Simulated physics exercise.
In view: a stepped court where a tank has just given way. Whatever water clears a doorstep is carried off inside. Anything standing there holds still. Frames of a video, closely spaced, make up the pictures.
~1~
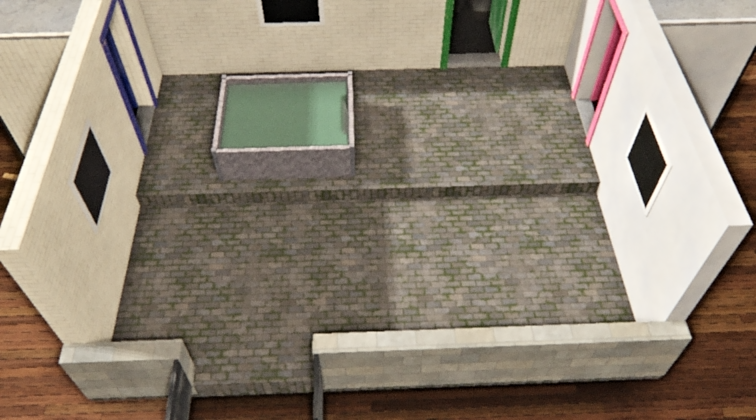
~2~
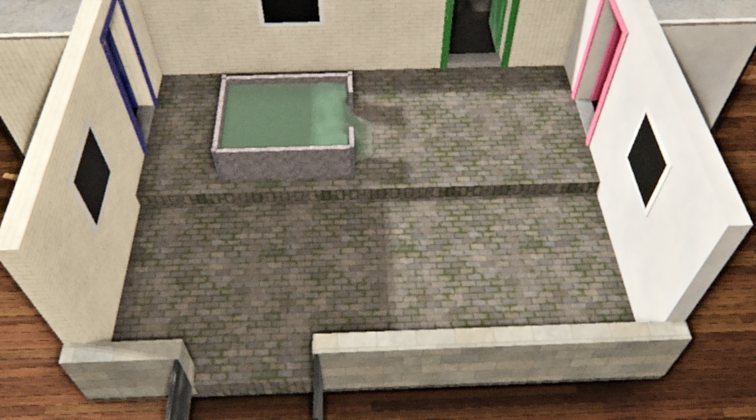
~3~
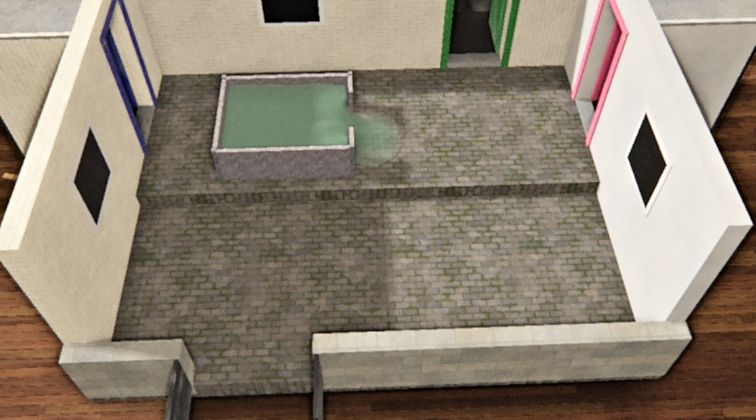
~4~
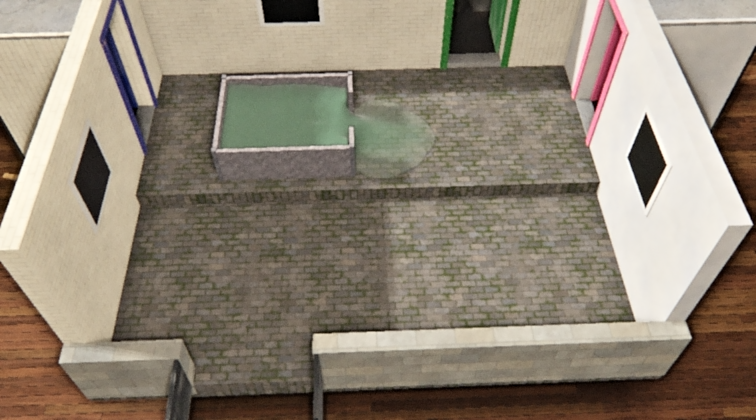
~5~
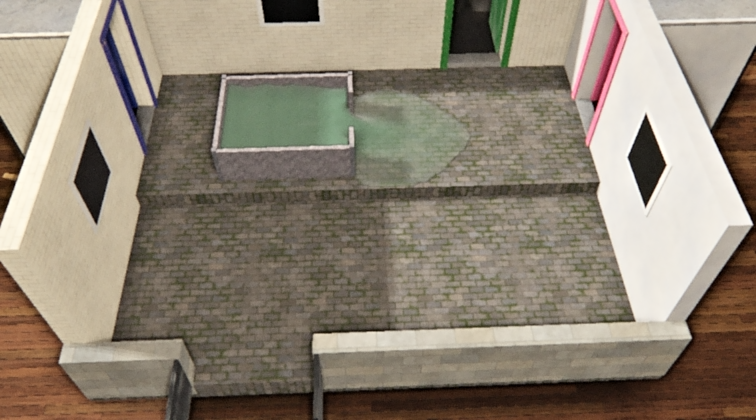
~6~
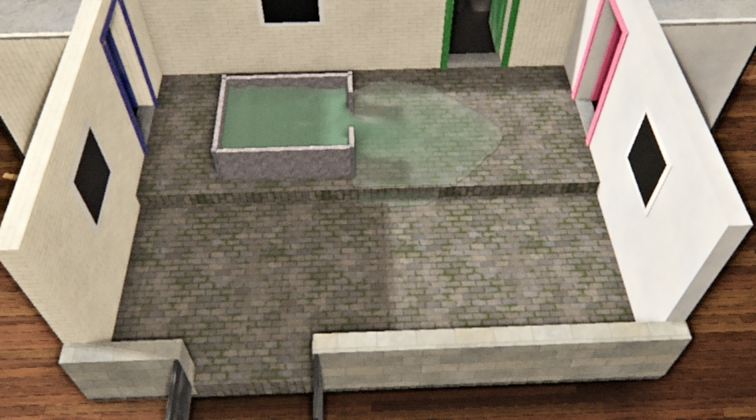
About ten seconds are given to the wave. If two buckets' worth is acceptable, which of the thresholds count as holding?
The blue door counts as holding, the pink door does not count, the green door counts as holding.
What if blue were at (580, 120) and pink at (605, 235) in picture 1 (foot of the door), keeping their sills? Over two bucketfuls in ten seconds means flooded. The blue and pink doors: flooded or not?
In that case the blue door exceeds the limit and the pink door exceeds the limit.
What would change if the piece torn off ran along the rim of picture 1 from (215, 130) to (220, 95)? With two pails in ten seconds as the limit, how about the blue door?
In brief, the blue door exceeds the mark.
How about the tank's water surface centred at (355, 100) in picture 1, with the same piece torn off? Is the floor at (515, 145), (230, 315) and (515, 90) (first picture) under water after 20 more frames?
Soaked, bone-dry, soaked.
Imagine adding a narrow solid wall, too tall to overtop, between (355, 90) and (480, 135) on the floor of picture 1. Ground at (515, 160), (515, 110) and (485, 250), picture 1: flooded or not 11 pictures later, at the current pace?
Soaked, untouched, soaked.
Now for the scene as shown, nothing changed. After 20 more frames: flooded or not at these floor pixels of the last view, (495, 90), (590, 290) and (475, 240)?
First spot soaked, second soaked, third soaked.
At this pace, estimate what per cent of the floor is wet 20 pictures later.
Estimated share: About 40 %.
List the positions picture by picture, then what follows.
The open tank at (286, 115) is whole and still, in the first picture.
Water pours out at (350, 130) and has run to (363, 157), in the second picture.
Water pours out at (350, 131) and has run to (394, 150), in the third picture.
Water pours out at (350, 130) and has run to (429, 140), in the fourth picture.
The front is at (464, 140), out from the gap at (350, 130), in the fifth picture.
The front is at (496, 139), out from the gap at (350, 129), in the sixth picture.
A moment on, water covers 30 % of the floor; the blue door not reached, the pink door wet at the sill, nothing in, the green door wet at the sill, nothing in.
Next, water covers 40 % of the floor; the blue door not reached, the pink door over two buckets in, the green door wet at the sill, nothing in.
Then, water covers 40 % of the floor; the blue door not reached, the pink door far over two buckets in, the green door wet at the sill, nothing in.
Later, water covers 50 % of the floor; the blue door not reached, the pink door far over two buckets in, the green door wet at the sill, nothing in.
In the end, water covers 80 % of the floor; the blue door not reached, the pink door far over two buckets in, the green door wet at the sill, nothing in.
